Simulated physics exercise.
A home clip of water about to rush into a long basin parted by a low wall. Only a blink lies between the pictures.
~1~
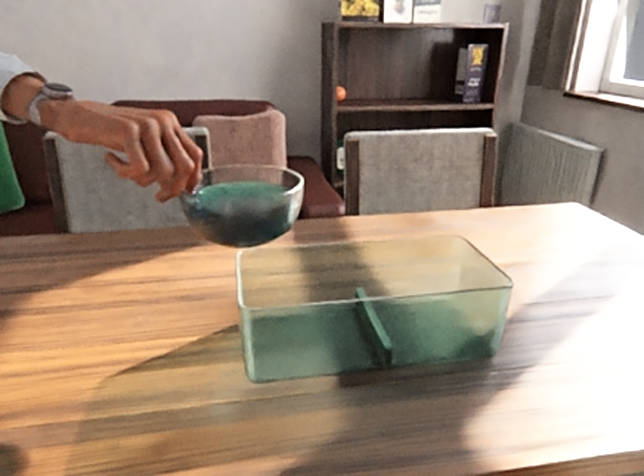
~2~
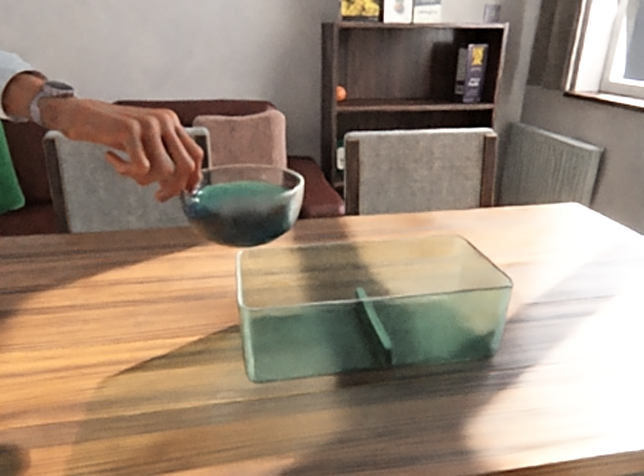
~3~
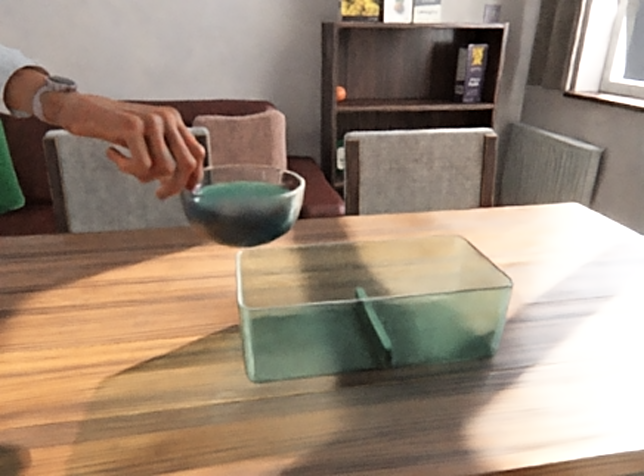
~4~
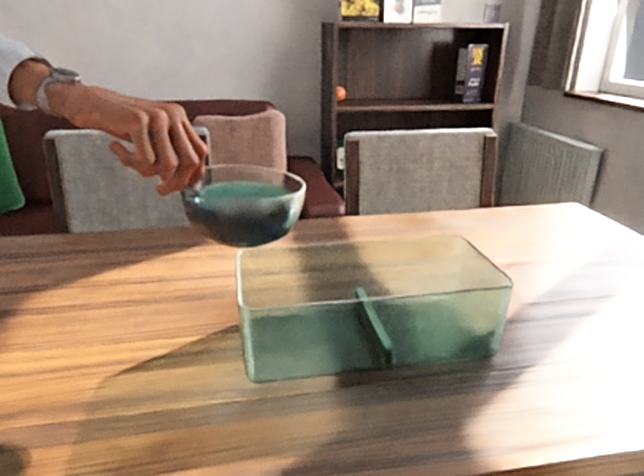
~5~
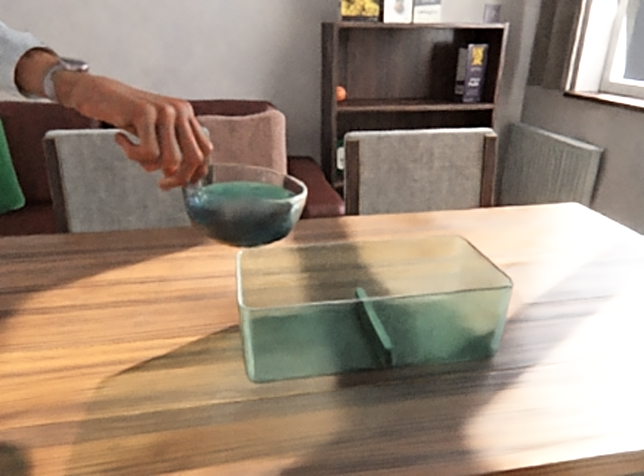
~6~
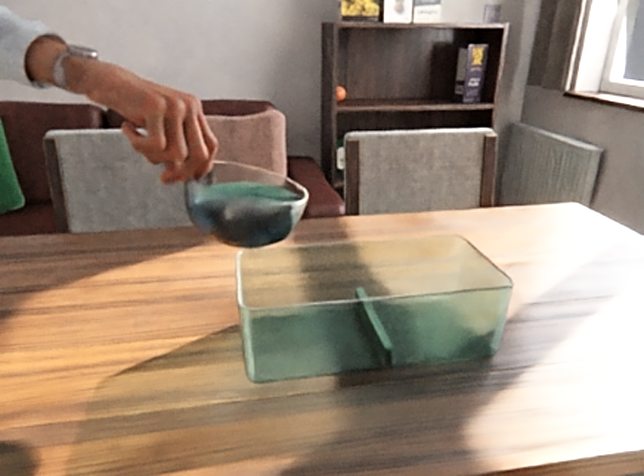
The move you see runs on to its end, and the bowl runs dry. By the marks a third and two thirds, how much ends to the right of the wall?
In the end less than a third is right of the wall.
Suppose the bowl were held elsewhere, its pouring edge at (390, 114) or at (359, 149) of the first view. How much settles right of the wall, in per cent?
In turn 80 and 65 in a hundred.
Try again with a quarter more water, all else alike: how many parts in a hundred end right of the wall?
Close to 15 per cent.
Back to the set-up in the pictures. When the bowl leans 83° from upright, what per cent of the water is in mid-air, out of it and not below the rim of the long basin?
Near 30 %.
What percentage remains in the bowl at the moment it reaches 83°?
About 35 per cent.
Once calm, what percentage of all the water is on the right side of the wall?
Close to 15 per cent.
A moment on, the tilt is 83° and 34 per cent is still to pour, 34 is left of the wall and 0 right of it.
Next, the tilt is 119° and 0 per cent is still to pour, 90 is left of the wall and 8 right of it.
Then the tilt is 121° and 0 per cent is still to pour, 86 is left of the wall and 13 right of it.
Later the tilt is 121° and 0 per cent is still to pour, 86 is left of the wall and 13 right of it.
In the end 86 per cent lies left of the wall, 13 right of it and 1 outside.
